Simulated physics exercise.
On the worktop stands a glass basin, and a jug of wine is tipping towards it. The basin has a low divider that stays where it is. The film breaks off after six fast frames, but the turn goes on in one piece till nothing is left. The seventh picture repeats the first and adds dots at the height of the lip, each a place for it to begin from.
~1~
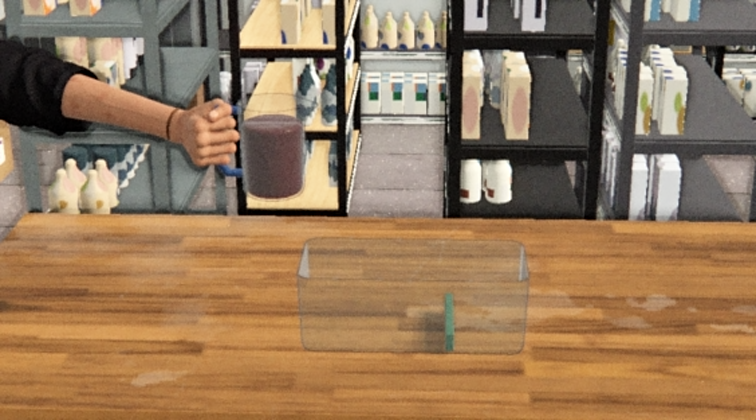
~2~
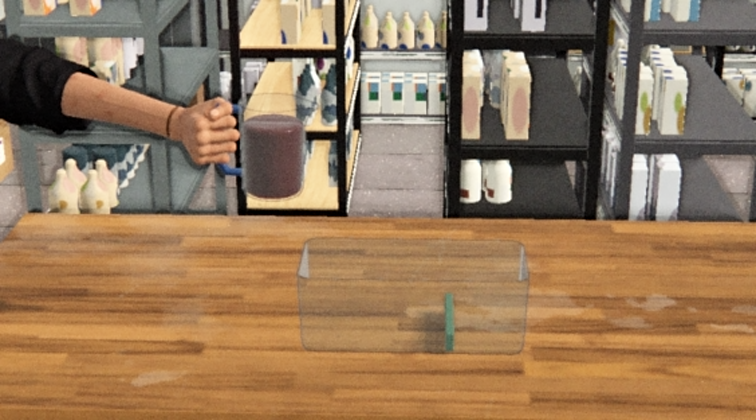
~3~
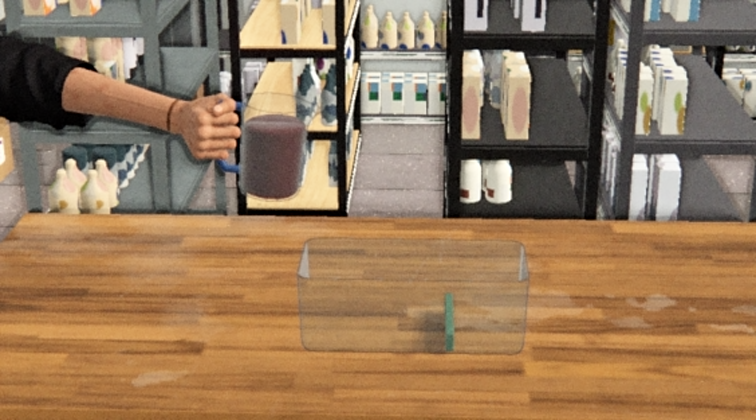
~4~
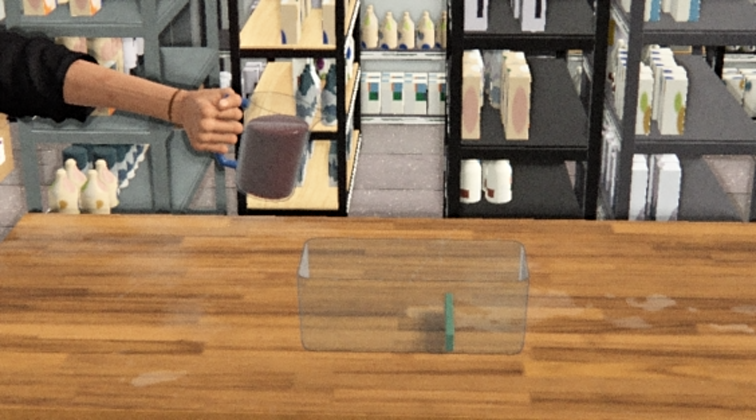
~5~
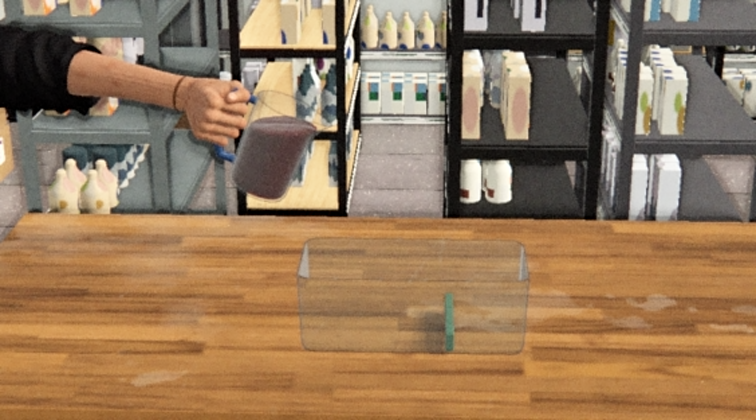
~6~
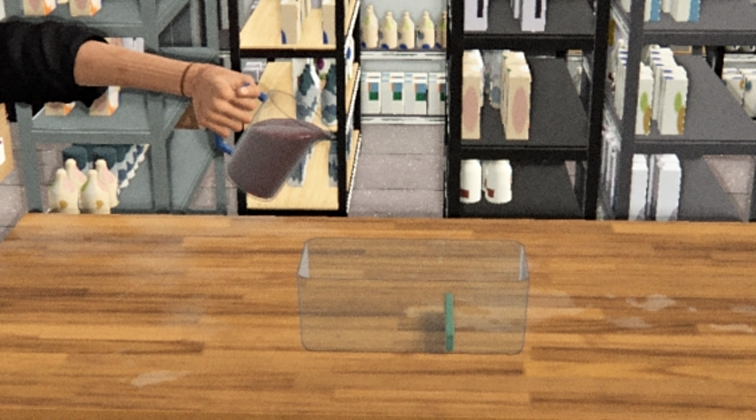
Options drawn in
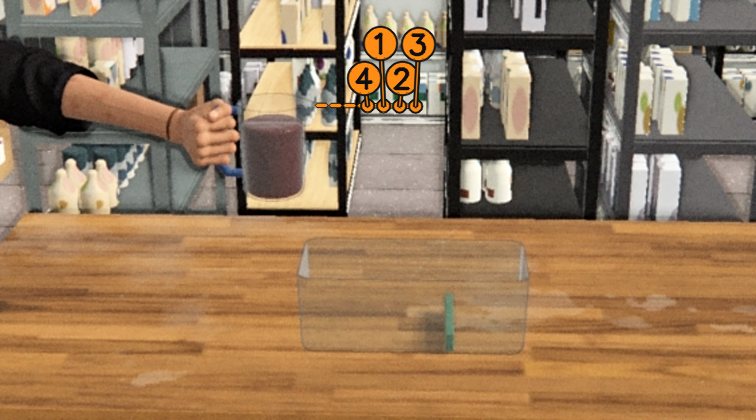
A hand reaching in from the left, its arm in a black sleeve, grips a clear jug of dark purplish-red wine by its blue handle above a wooden worktop. Seen from the front by a still camera, a clear glass basin with a small green upright piece inside stands before shelves of bottles and cartons. The jug stays upright at first, then steadily tilts rightward, the wine shifting towards its lip.
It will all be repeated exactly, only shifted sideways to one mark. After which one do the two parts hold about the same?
1 is best.
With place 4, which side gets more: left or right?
More ends on the left.
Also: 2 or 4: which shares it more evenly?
Place 2.
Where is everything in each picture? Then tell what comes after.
The first frame shows upright, lip at (317, 105); basin from (301, 348) to (524, 352); top of the wall at (449, 313); nothing has left yet.
The second frame shows upright, lip at (318, 106); nothing has left yet.
The third frame shows tipped about 6°, lip at (322, 110); nothing has left yet.
The fourth frame shows tipped about 13°, lip at (326, 116); nothing has left yet.
The fifth frame shows tipped about 23°, lip at (331, 125); nothing has left yet.
The sixth frame shows tipped about 34°, lip at (335, 136); nothing has left yet.
In orange, 1 at (383, 105); 2 at (399, 106); 3 at (415, 106); 4 at (367, 105).
Choosing 1, about 53 % ends left of the wall and 45 % right of it; 3 % is lost outside.
Choosing 2, about 25 % ends left of the wall and 72 % right of it; 3 % is lost outside.
Choosing 3, about 26 % ends left of the wall and 71 % right of it; 3 % is lost outside.
Choosing 4, about 85 % ends left of the wall and 10 % right of it; 5 % is lost outside.
